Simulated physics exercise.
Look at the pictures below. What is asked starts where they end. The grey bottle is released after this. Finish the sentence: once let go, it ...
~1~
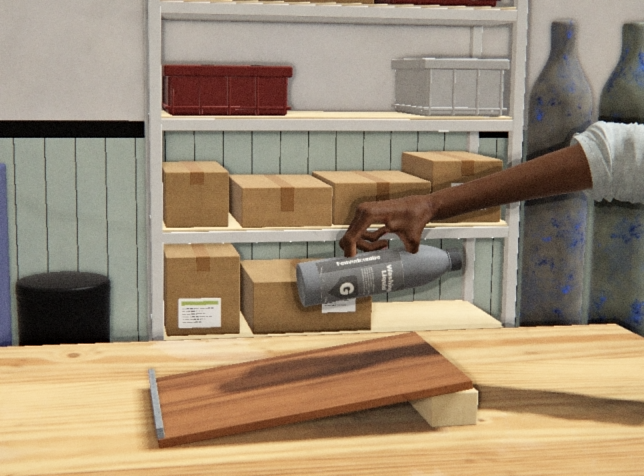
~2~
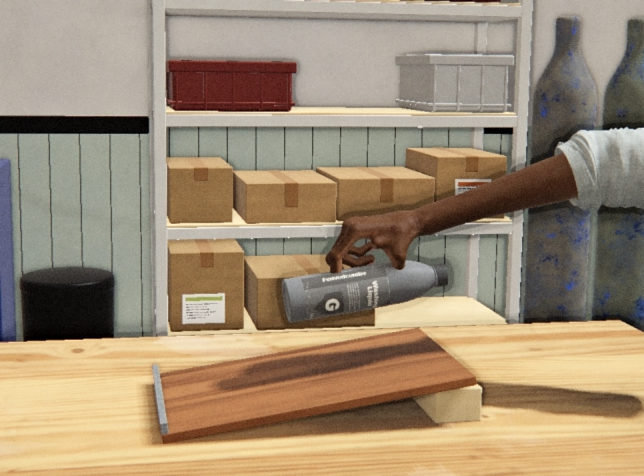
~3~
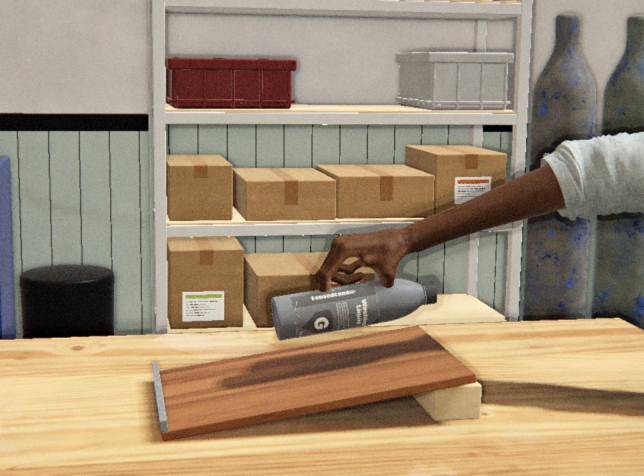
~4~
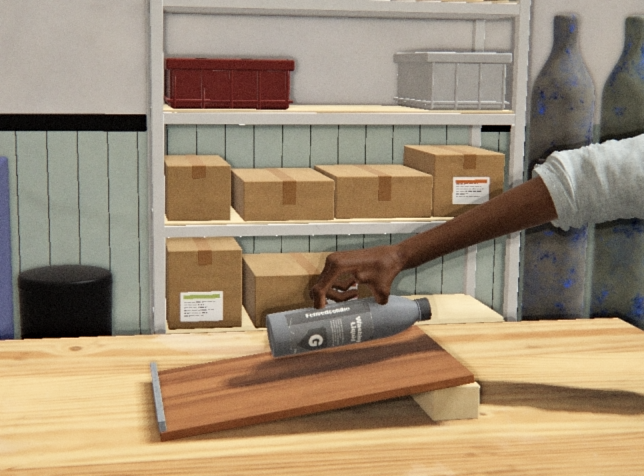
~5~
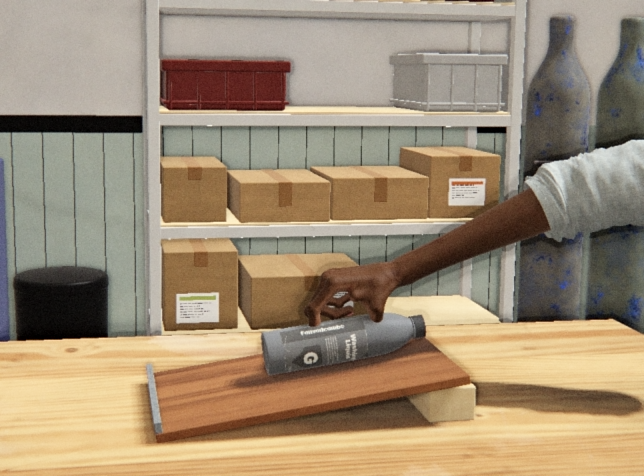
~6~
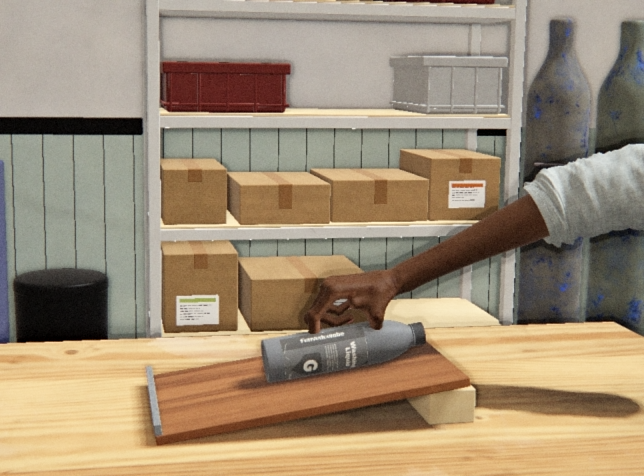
Stays in place.
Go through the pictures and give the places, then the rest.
Coming down; grey bottle (381, 272), in the first picture.
Coming down; grey bottle (366, 288), in the second picture.
Coming down; grey bottle (356, 305), in the third picture.
Coming down; grey bottle (350, 322), in the fourth picture.
Coming down; grey bottle (345, 340), in the fifth picture.
Set down, still held; grey bottle (345, 347), in the sixth picture.
Then, 0.30 s later than the last frame, all is still.
Then, 0.70 s later than the last frame, grey bottle resting near (344, 347).
When it is over, it is as before. End places, in pixels of the last picture, grey bottle near (344, 347). The grey bottle remains at rest.
